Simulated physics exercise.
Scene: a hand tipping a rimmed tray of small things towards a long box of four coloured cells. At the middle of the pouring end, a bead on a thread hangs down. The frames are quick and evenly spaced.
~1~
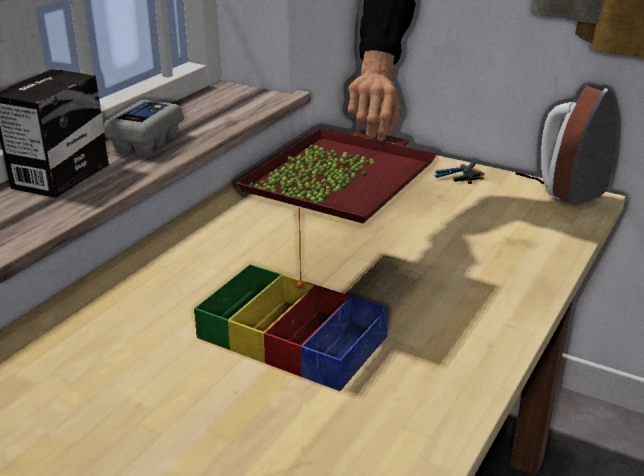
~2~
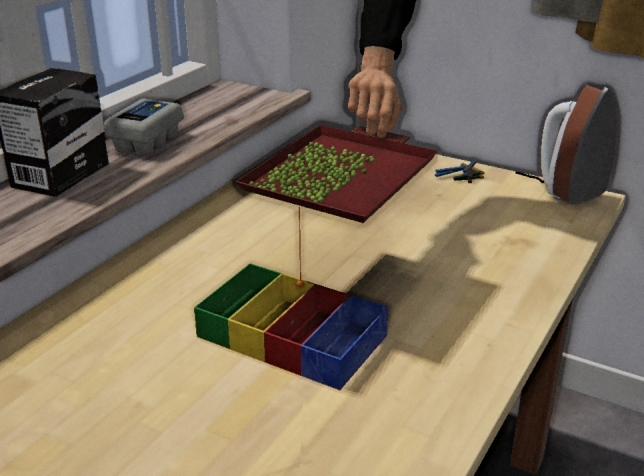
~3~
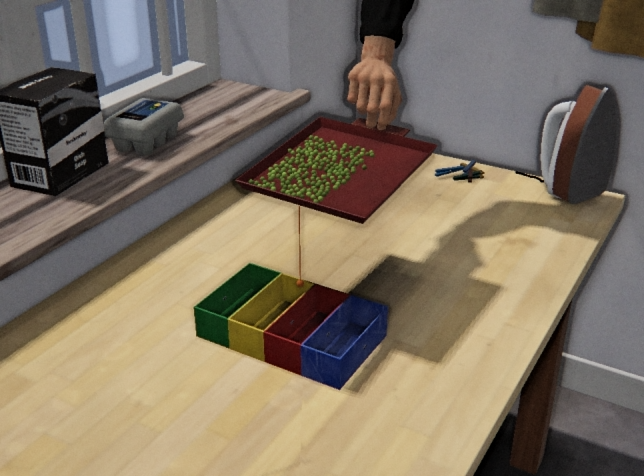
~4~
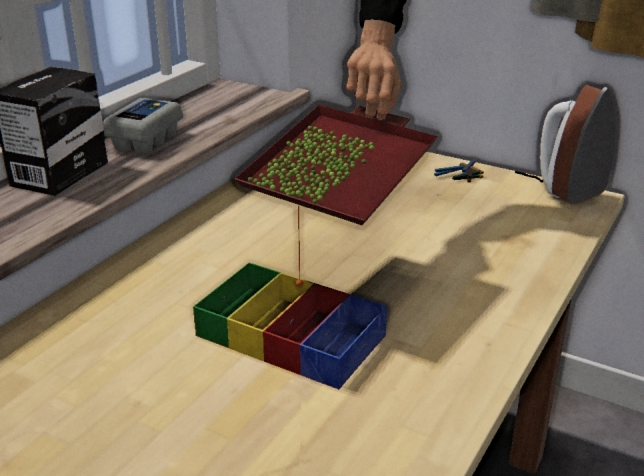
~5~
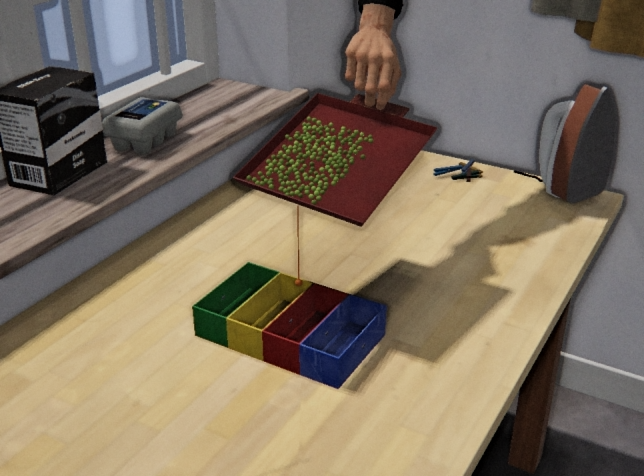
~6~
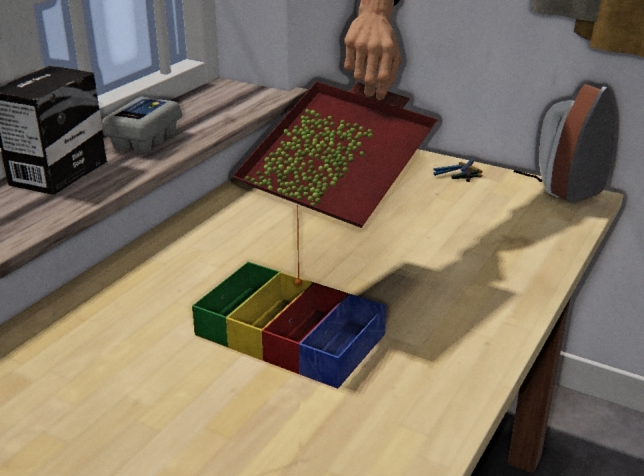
A hand raises the back of a red tray of green peas above four coloured cells.
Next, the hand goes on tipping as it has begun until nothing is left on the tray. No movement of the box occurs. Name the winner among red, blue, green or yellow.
Winner: Blue.
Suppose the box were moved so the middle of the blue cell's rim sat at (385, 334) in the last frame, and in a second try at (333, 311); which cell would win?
You'd see that red cell win the first time and the cell in blue win the second.
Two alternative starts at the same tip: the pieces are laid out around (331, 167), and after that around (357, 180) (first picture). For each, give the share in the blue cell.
Estimate: 70 % first, 70 % second.
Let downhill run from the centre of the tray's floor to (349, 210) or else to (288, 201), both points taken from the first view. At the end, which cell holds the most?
First aim: That blue cell. Second aim: Green.
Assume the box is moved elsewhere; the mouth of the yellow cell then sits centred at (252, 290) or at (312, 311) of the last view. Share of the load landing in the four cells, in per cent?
The first comes to 50 percent and the second to 100 percent.
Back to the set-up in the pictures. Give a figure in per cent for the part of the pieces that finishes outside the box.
Share: Approx. 10 %.
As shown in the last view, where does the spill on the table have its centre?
Their resting centre is at about (366, 389).
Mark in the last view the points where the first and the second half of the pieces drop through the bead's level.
First around (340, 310), afterwards around (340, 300).
Just after the last frame, tray tipped steeply; roughly two thirds on the tray; about a tenth in the blue cell; about a tenth in the red cell; just a few in the yellow cell; roughly a quarter falling or outside the box.
A moment on, tray tipped past a quarter turn; roughly two thirds in the blue cell; roughly a quarter in the red cell; about a tenth in the yellow cell; just a few in the green cell; about a tenth falling or outside the box.
Further on, tray tipped past a quarter turn; roughly two thirds in the blue cell; roughly a quarter in the red cell; about a tenth in the yellow cell; just a few in the green cell; about a tenth falling or outside the box.
When it is over, tray tipped past a quarter turn; roughly two thirds in the blue cell; roughly a quarter in the red cell; about a tenth in the yellow cell; just a few in the green cell; about a tenth outside the box.
